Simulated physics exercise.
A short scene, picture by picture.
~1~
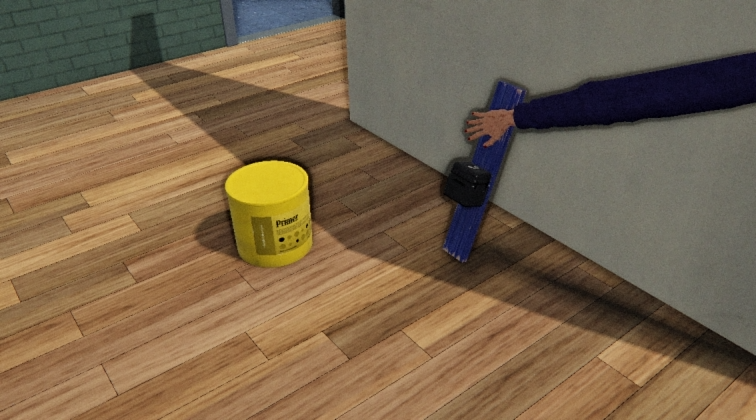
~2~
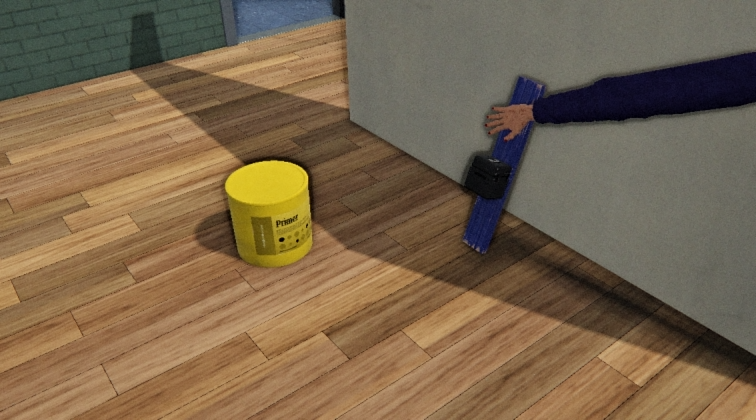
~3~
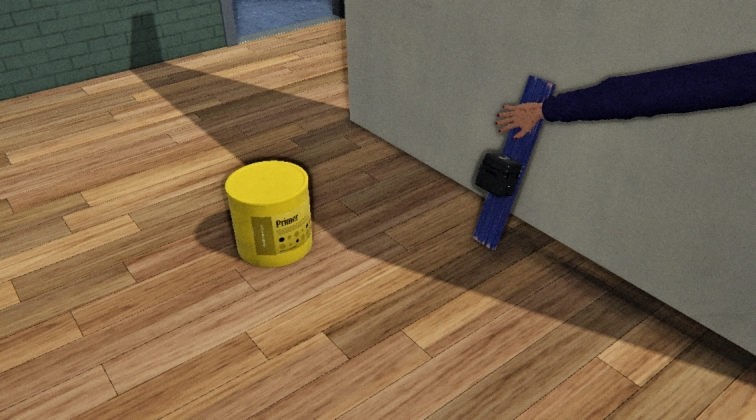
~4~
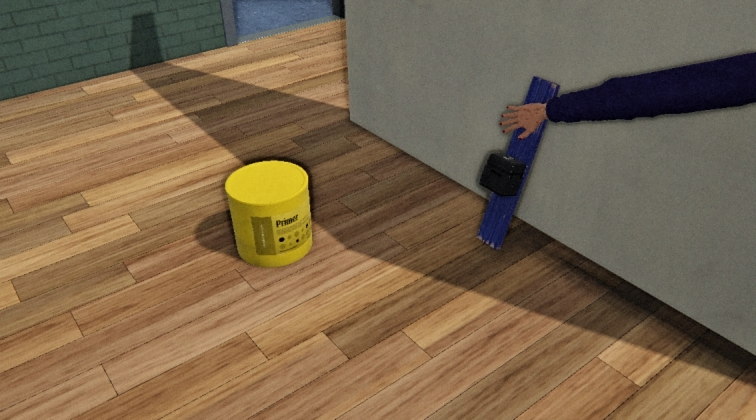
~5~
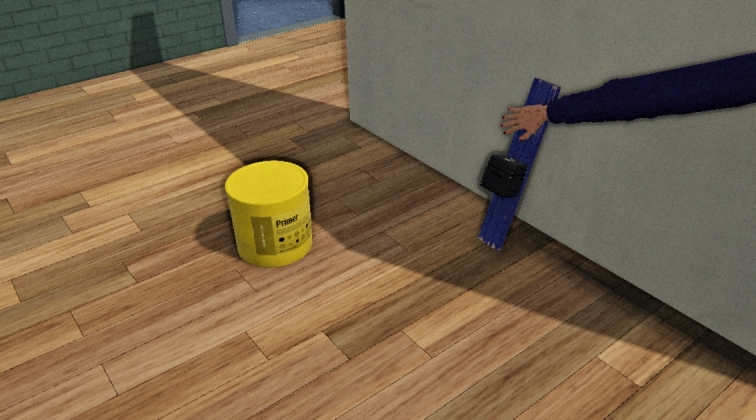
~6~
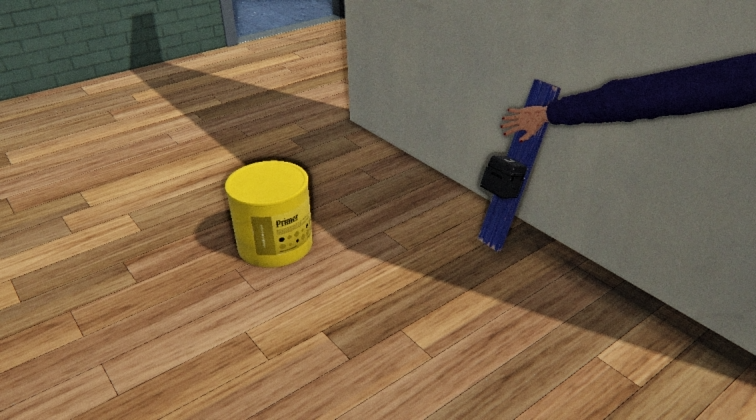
In a room with a wooden floor, a hand at the end of a dark blue sleeve holds a blue plank with a black object on it, beside a grey wall. The hand and plank shift a short way right, then barely move, propped at a slant, while the yellow pail stays still.
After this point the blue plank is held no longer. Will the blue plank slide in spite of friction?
No, it will stand firm.
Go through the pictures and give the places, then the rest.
The first picture shows not yet at the wall; blue plank (482, 175); yellow pail (271, 214).
The second picture shows not yet at the wall; blue plank (502, 168); yellow pail (271, 214).
The third picture shows not yet at the wall; blue plank (512, 166); yellow pail (271, 214).
The fourth picture shows not yet at the wall; blue plank (516, 166); yellow pail (271, 214).
The fifth picture shows propped up under the hand; blue plank (517, 167); yellow pail (271, 214).
The sixth picture shows propped up under the hand; blue plank (517, 168); yellow pail (271, 214).
Then, 0.30 s later than the last frame, all is still.
Then, 0.70 s later than the last frame, blue plank resting near (517, 168).
When it is over, both as before. End places, in pixels of the last picture, blue plank near (517, 168). The plank stays up.
